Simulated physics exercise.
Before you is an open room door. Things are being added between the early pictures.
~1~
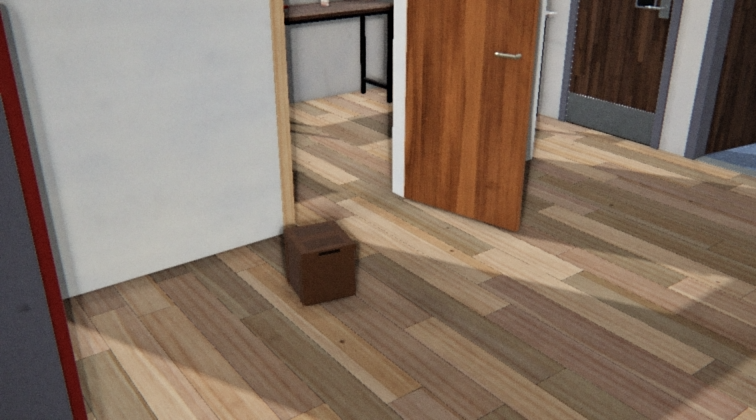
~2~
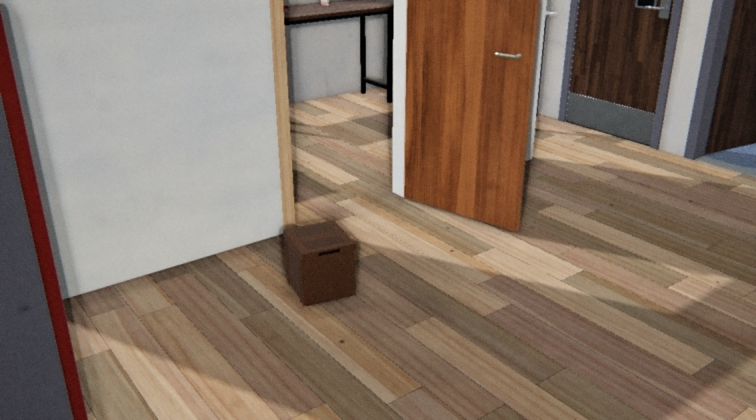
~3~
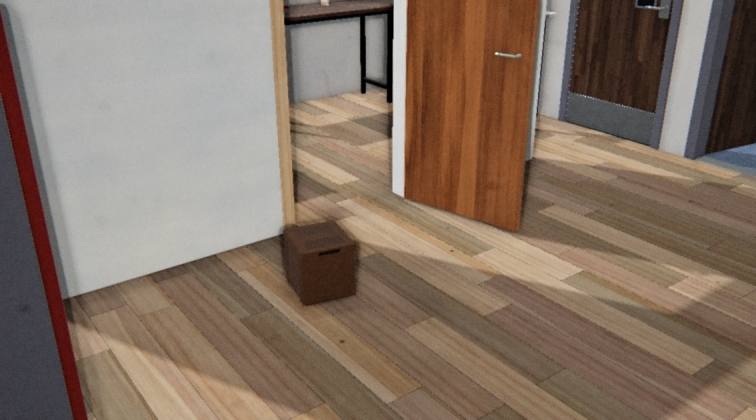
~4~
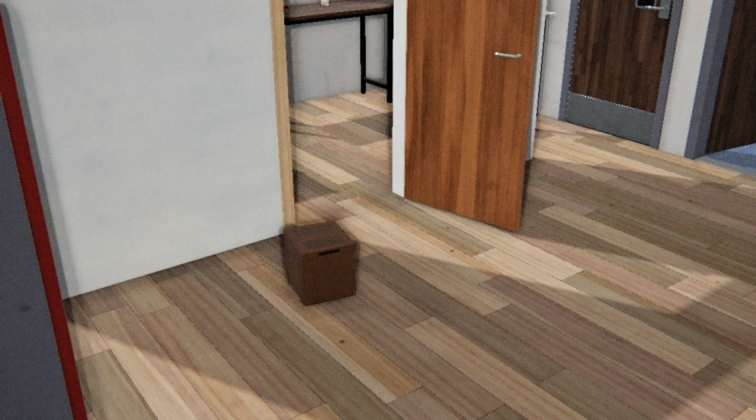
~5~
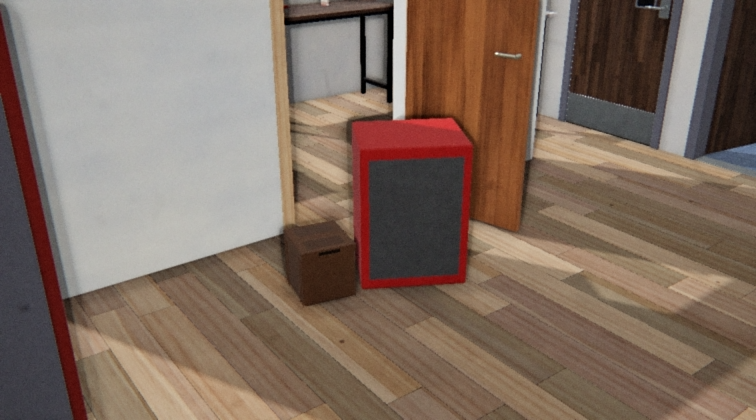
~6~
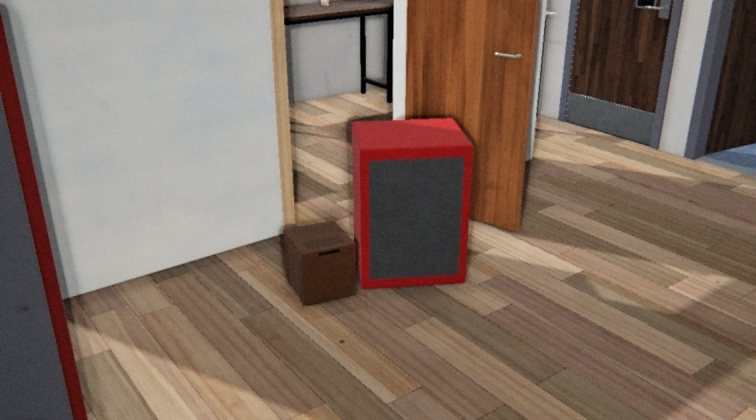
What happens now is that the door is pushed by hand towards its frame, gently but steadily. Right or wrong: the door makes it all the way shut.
Wrong.
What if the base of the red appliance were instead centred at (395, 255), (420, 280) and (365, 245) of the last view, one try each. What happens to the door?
Try 1: Door stays partly open. Try 2: Door ends up flush. Try 3: Door stays partly open.
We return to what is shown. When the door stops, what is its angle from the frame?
Roughly 75°.
Then, 0.40 s after the last picture, door at 94°.
Then, 0.60 s after the last picture, door at 82°.
Then, 0.70 s after the last picture, door at 75°.
At rest, door at 73°; both in place. Seen from the same camera at the end, red appliance near (408, 202).
